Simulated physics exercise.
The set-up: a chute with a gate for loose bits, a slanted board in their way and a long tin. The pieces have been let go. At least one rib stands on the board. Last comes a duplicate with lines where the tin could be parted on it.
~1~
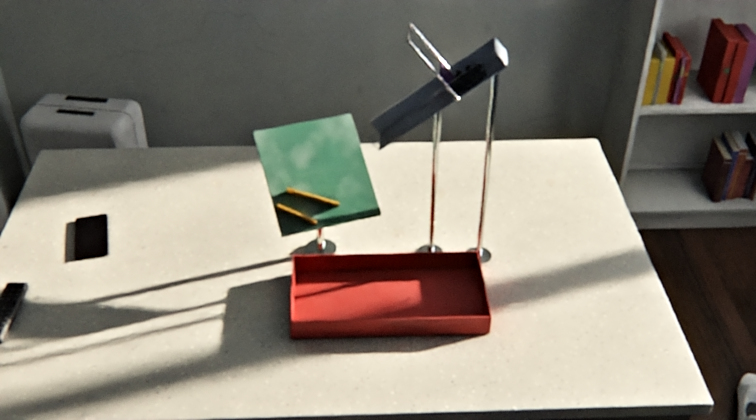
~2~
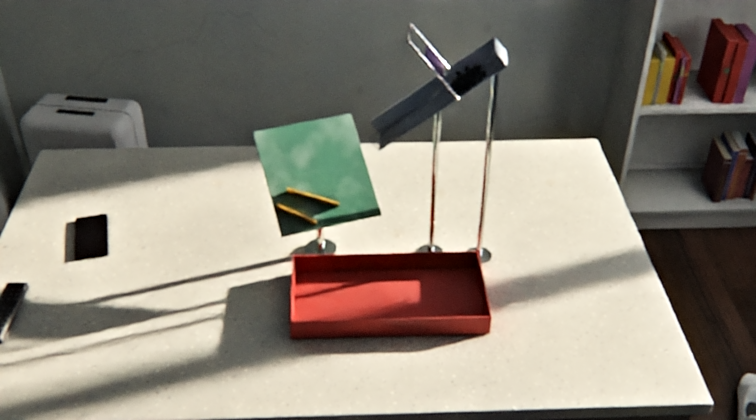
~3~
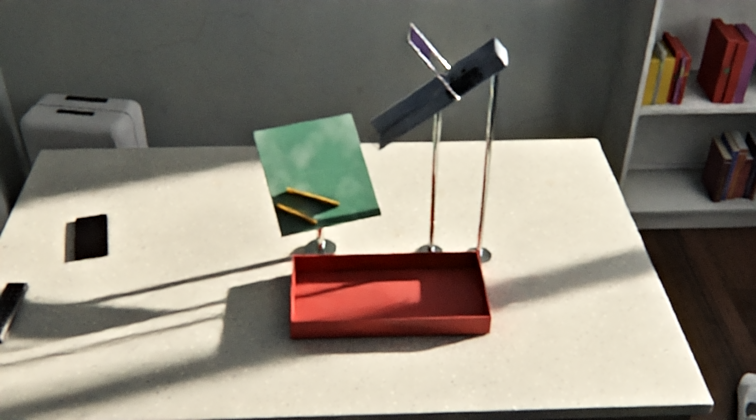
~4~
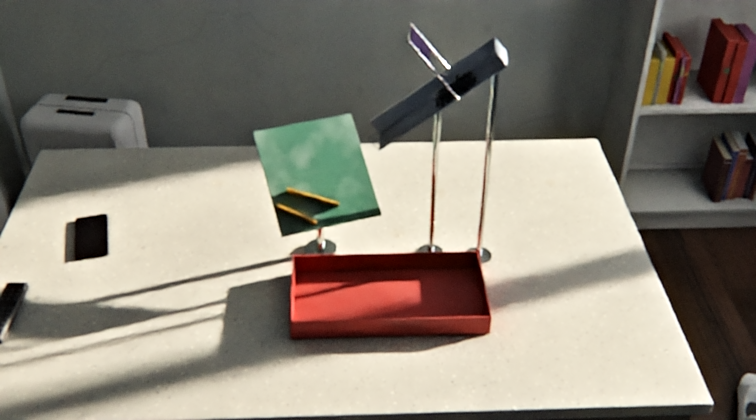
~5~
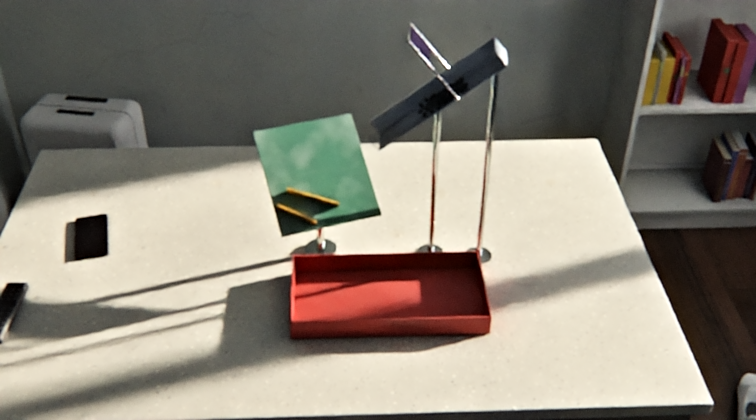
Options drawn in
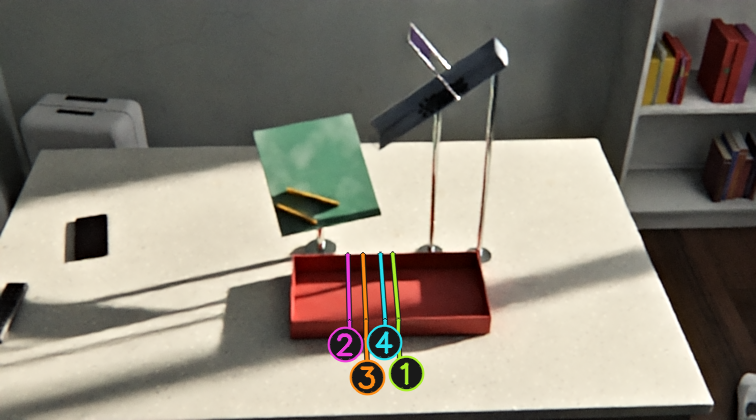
In the video, a sloping chute with a gate stands above a tilted green board with yellow ribs and an empty red tin on a table, as small black beans slide partway down the chute toward the left.
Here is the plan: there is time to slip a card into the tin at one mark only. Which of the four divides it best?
Take 3.
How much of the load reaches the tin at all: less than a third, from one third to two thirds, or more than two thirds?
It is from one third to two thirds.
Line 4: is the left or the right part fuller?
Left.
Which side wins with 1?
The left side.
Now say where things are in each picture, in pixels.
The first picture shows load behind the gate (467, 78), black beans; lip of the chute (380, 143), sloping fairly steeply.
The second picture shows middle of the board (317, 173), tilted fairly steeply; middle of its low edge (333, 226); of its high edge (303, 122).
The third picture shows front corners of the tin (290, 322) and (491, 316), empty; front of the load (450, 98).
The fourth picture shows middle of the load (453, 88); its front (437, 97), roughly a quarter of the way to the lip; rib from (277, 205) to (317, 222); rib from (287, 188) to (339, 203).
The fifth picture shows middle of the load (441, 96); its front (421, 106), roughly half of the way to the lip.
On the marked copy, line 1 crosses the front rim at (398, 319); line 2 crosses the front rim at (349, 320); line 3 crosses the front rim at (365, 320); line 4 crosses the front rim at (385, 319).
For line 1, of what is caught, almost all on the left of the divider, about a tenth on the right.
For line 2, of what is caught, roughly a quarter on the left of the divider, the larger part on the right.
For line 3, of what is caught, roughly half on the left of the divider, roughly half on the right.
For line 4, of what is caught, the larger part on the left of the divider, about a tenth on the right.
